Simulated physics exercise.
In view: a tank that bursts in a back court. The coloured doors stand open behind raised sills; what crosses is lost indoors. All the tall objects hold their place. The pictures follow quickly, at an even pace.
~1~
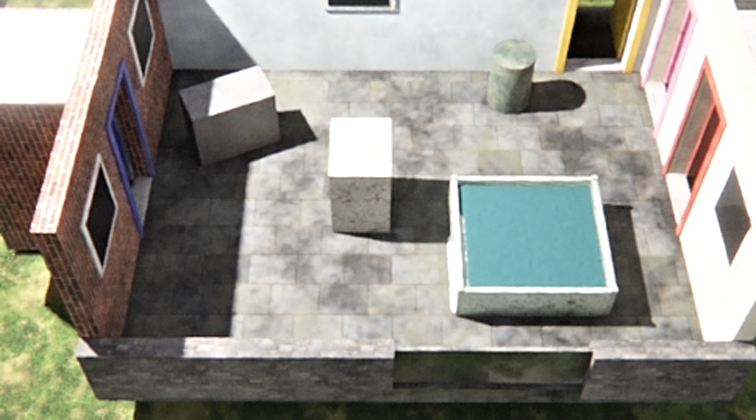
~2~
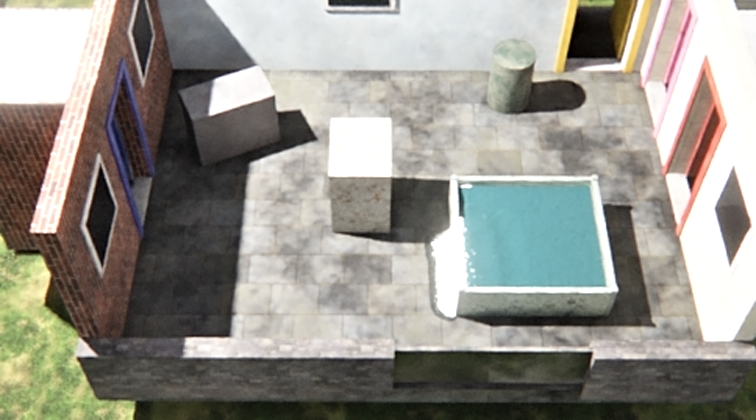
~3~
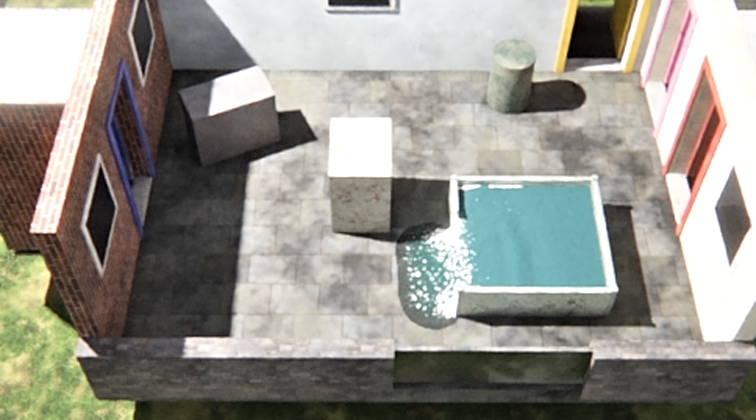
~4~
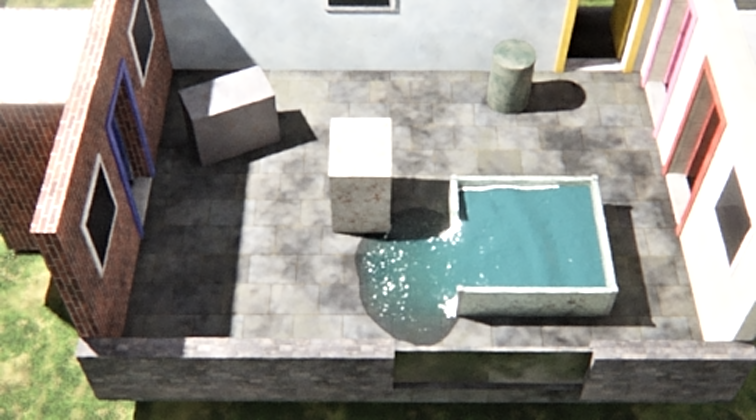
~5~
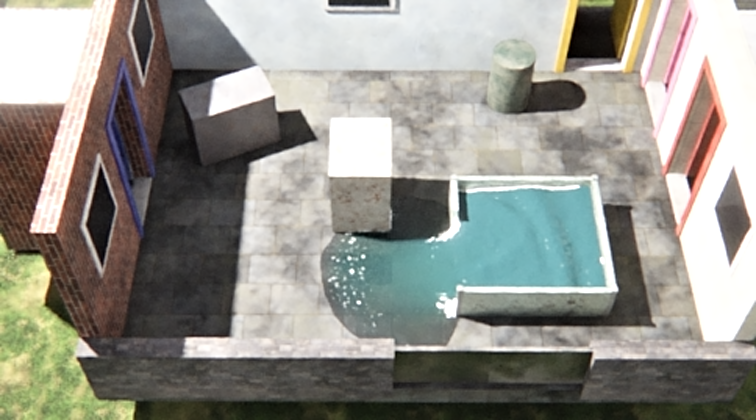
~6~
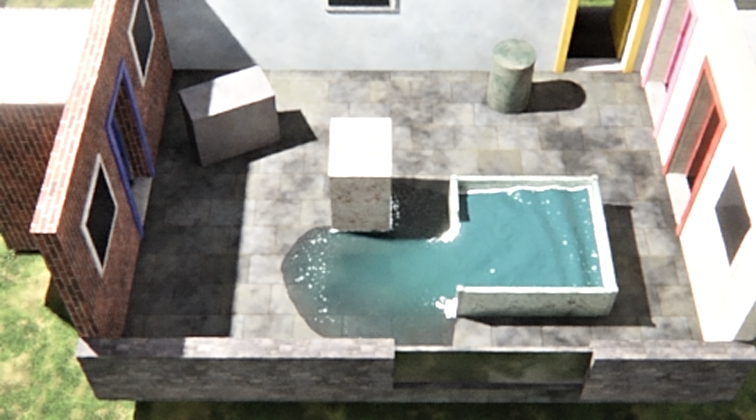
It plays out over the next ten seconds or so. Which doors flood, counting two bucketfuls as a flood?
The pink door admits no more than that; the blue door lets in a lot; the red door admits no more than that; the yellow door admits no more than that.
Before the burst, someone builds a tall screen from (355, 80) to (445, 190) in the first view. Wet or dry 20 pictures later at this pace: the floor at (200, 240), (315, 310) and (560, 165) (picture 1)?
One after the other: Under water, covered, free of water.
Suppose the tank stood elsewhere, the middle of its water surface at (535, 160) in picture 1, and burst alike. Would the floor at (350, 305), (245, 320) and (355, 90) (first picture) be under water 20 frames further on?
One after the other: Under water, awash, flooded.
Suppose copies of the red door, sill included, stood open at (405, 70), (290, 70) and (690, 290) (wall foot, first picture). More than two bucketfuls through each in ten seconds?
In turn: Holds, stays under, takes less.
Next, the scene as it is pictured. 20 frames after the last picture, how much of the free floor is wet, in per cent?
Close to 35 %.
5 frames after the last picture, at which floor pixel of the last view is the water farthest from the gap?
I would point to (146, 292).
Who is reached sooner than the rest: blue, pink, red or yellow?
That is the blue-painted one.
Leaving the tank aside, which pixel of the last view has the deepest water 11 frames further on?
I would point to (120, 355).
A moment on, water covers 25 % of the floor; the pink door not reached, the blue door not reached, the red door not reached, the yellow door not reached.
Next, water covers 35 % of the floor; the pink door not reached, the blue door under two buckets in, the red door not reached, the yellow door not reached.
Then, water covers 35 % of the floor; the pink door not reached, the blue door over two buckets in, the red door not reached, the yellow door not reached.
Later, water covers 50 % of the floor; the pink door not reached, the blue door over two buckets in, the red door not reached, the yellow door not reached.
In the end, water covers 85 % of the floor; the pink door not reached, the blue door far over two buckets in, the red door not reached, the yellow door wet at the sill, nothing in.
